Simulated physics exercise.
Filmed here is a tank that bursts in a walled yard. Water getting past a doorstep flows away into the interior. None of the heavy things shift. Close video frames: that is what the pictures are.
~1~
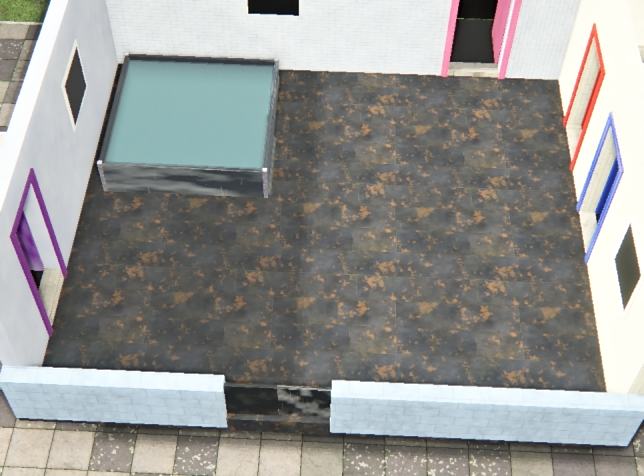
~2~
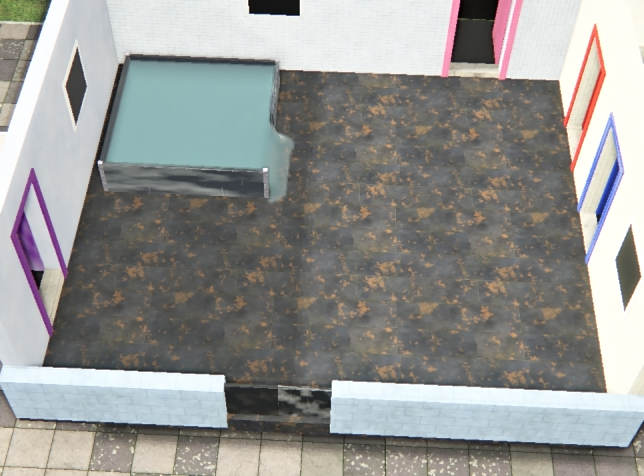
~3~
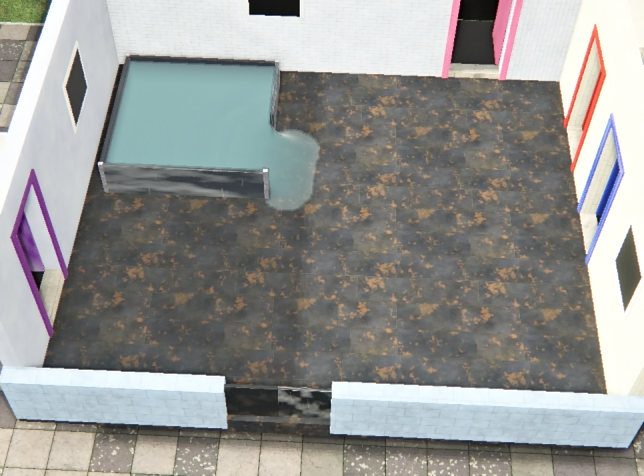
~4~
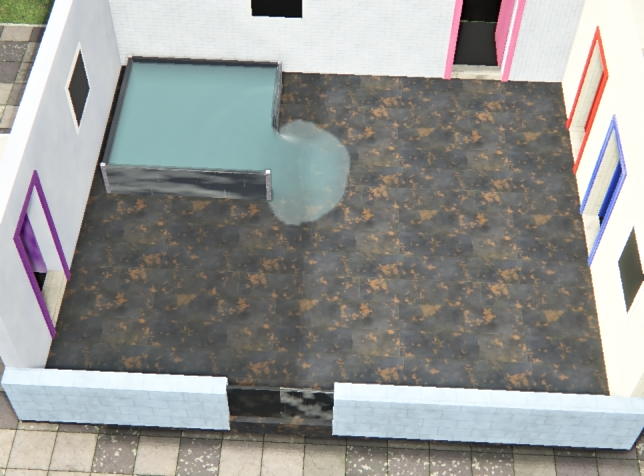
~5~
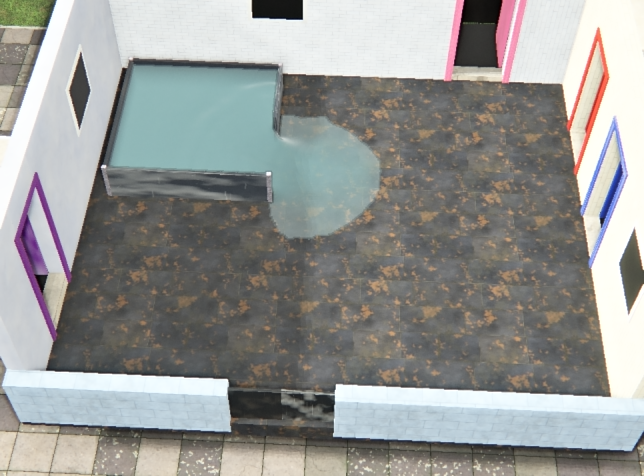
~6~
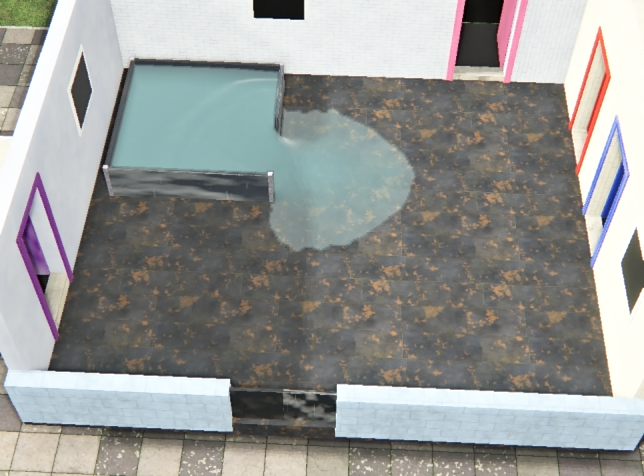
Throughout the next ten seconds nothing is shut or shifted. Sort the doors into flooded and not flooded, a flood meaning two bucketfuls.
Sorted: Pink door - not flooded; red door - flooded; purple door - not flooded; blue door - flooded.
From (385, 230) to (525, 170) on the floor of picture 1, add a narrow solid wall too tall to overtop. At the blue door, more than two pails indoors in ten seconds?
Here's how it goes: The blue door remains below.
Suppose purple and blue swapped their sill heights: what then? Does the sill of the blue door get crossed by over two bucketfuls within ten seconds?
The blue door remains within bounds, I think.
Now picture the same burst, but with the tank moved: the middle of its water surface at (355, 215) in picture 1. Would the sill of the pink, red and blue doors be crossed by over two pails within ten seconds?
Lab note - pink door doesn't reach it, red door doesn't reach it, blue door crosses the line.
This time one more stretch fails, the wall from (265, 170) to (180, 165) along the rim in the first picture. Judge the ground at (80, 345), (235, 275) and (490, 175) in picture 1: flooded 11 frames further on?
The first spot is soaked, the second soaked and the third spared.
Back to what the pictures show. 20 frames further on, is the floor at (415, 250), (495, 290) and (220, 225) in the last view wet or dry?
In that order the points end up soaked, soaked and high and dry.
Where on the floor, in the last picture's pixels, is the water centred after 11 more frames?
Near pixel (264, 157).
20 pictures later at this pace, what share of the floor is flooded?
I'd say close to 60 per cent.
A moment on, water covers 25 % of the floor; the pink door not reached, the red door not reached, the purple door not reached, the blue door not reached.
Next, water covers 45 % of the floor; the pink door not reached, the red door wet at the sill, nothing in, the purple door not reached, the blue door under two buckets in.
Then, water covers 60 % of the floor; the pink door wet at the sill, nothing in, the red door over two buckets in, the purple door not reached, the blue door over two buckets in.
Later, water covers 60 % of the floor; the pink door wet at the sill, nothing in, the red door far over two buckets in, the purple door not reached, the blue door far over two buckets in.
In the end, water covers 85 % of the floor; the pink door wet at the sill, nothing in, the red door far over two buckets in, the purple door wet at the sill, nothing in, the blue door far over two buckets in.
